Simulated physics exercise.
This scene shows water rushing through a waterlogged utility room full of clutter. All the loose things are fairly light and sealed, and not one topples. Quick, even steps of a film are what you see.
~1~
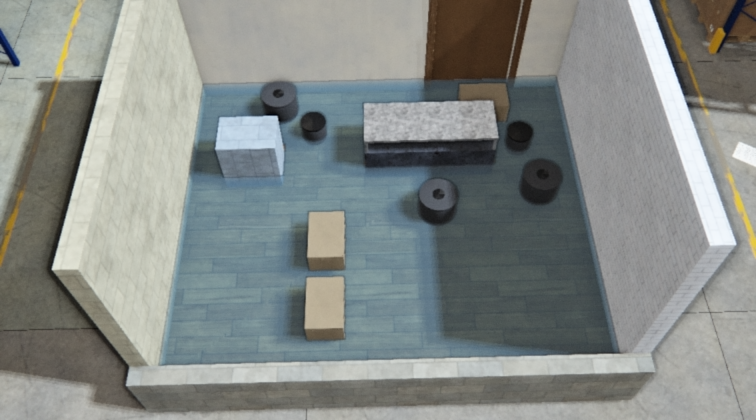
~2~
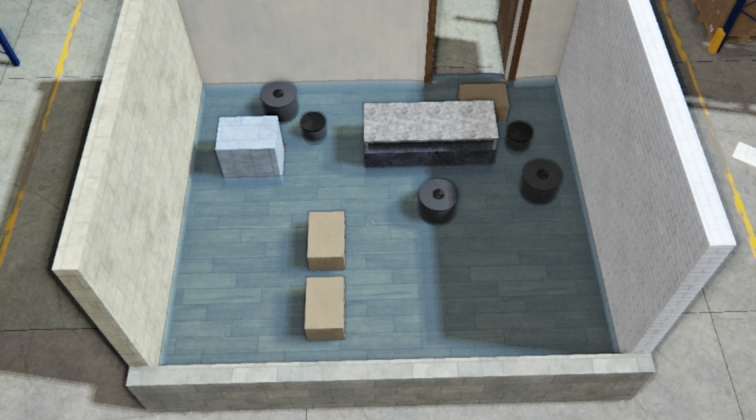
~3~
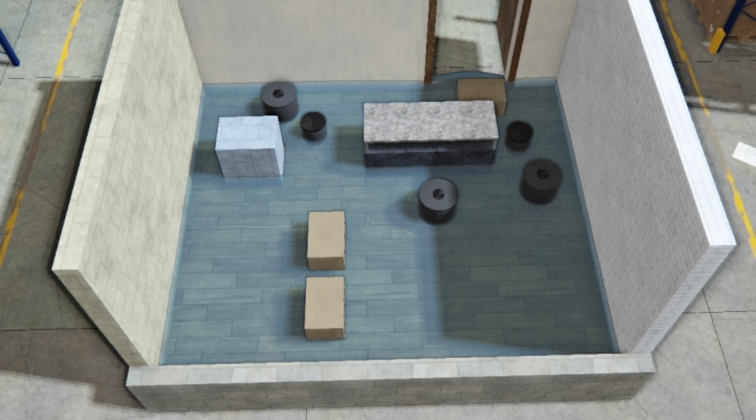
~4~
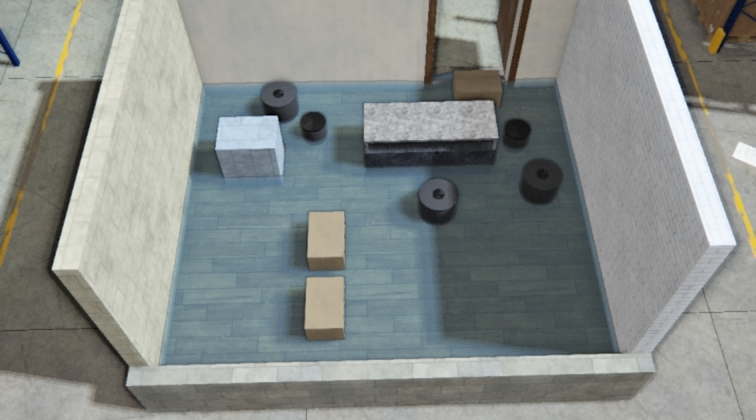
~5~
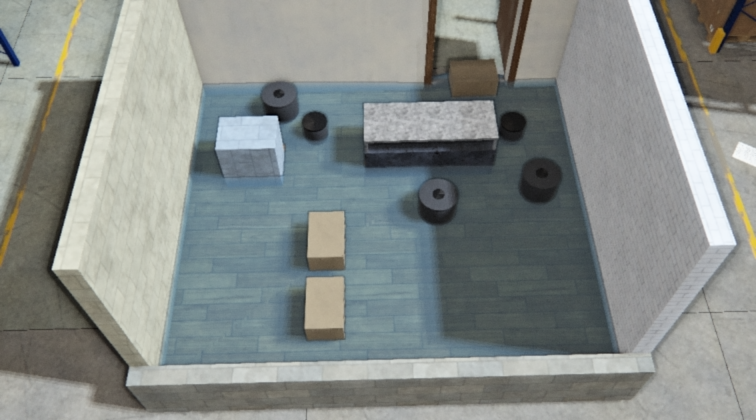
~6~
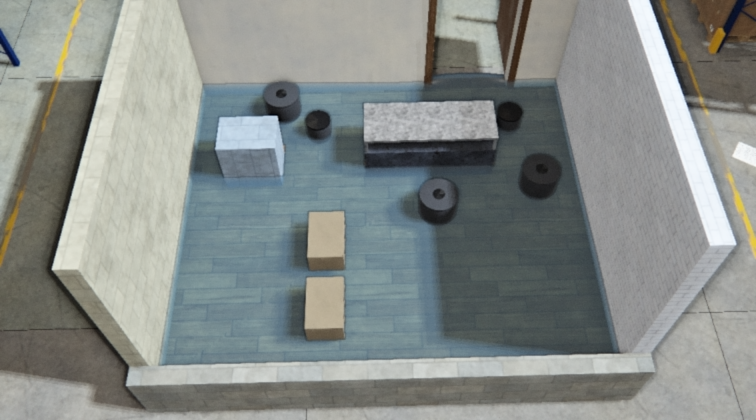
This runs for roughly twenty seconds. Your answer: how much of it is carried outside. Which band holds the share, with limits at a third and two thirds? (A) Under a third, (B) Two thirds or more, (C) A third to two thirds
The answer is B.
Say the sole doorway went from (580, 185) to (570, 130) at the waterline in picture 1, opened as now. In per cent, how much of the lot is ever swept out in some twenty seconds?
Estimate: Close to 50 %.
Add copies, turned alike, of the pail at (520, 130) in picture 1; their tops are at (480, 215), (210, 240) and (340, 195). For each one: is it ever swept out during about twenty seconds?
First copy escapes, second copy doesn't escape, third copy escapes.
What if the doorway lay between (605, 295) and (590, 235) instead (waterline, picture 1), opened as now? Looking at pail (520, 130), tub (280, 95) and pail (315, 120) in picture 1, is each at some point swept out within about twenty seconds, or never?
Result by object, in the order asked: Flushed / not flushed / not flushed.
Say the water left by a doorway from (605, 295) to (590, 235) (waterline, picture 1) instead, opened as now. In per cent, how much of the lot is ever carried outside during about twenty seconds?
It works out to some 40 in a hundred.
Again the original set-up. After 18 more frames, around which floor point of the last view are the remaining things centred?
That works out to about (390, 238) on the floor.
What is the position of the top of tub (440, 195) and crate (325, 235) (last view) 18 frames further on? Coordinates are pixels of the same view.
Roughly (492, 167) for one and (337, 204) for the other.
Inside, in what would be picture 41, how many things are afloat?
Tally at that point: 2.
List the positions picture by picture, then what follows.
A pail at (520, 131) floats; a tub at (543, 174) floats; 0 of 8 have shifted, in the first frame.
A pail at (520, 131), afloat; a tub at (543, 174), afloat; 0 of 8 have shifted, in the second frame.
A pail at (520, 131) floats; a tub at (543, 174), afloat; 1 of 8 have shifted, in the third frame.
A pail at (518, 129), afloat, close to its start; a tub at (543, 175) floats; 2 of 8 have shifted, in the fourth frame.
A pail at (513, 121) floats, close to its start; a tub at (542, 174) floats; 2 of 8 have shifted, in the fifth frame.
A pail at (510, 111), afloat, a stride from its start; a tub at (542, 169), afloat, close to its start; 4 of 8 have shifted, in the sixth frame.
A moment on, 2 of 8 are out; 6 afloat.
Next, 5 of 8 are out; 3 afloat.
Later, 6 of 8 are out; 2 afloat.
In the end, 6 of 8 are out; 2 afloat.
